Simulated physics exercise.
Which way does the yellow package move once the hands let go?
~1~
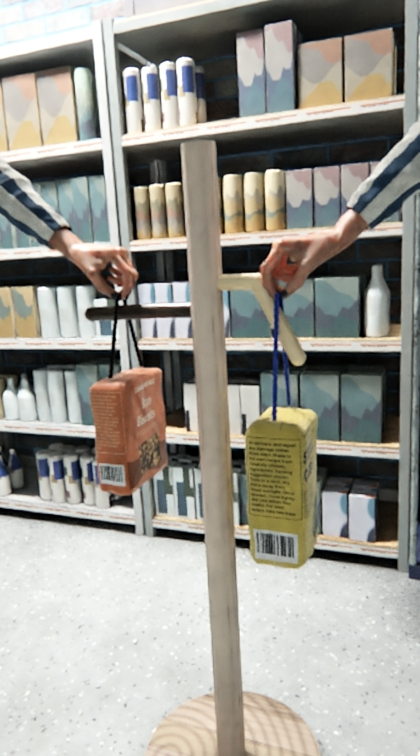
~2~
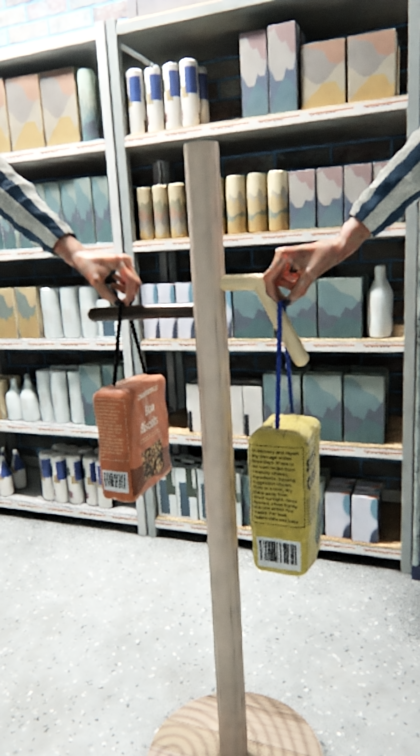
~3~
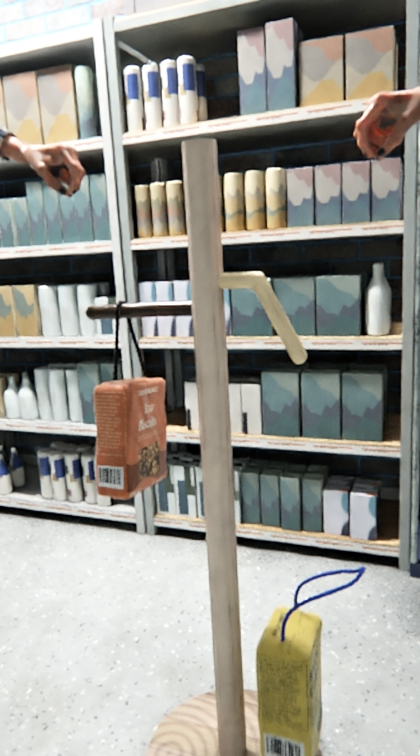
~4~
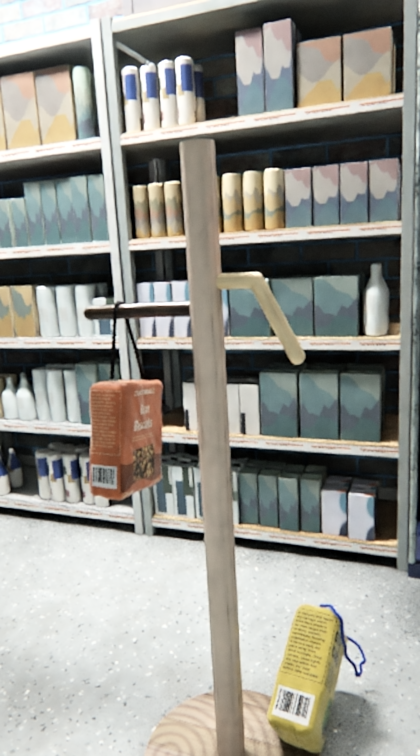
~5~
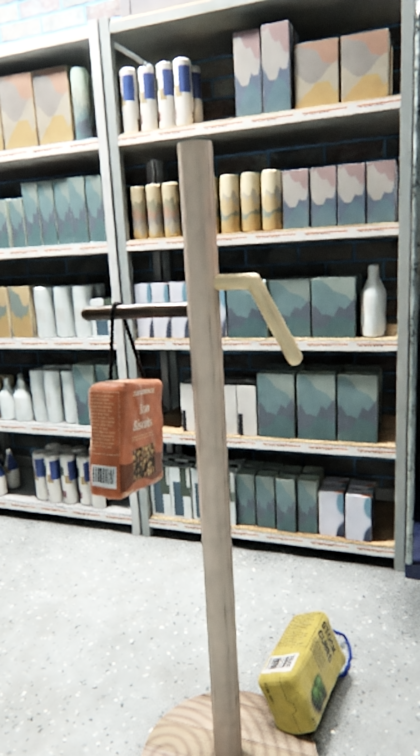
It moves down, dropping from the pale peg on the right to the floor by the base of the post.
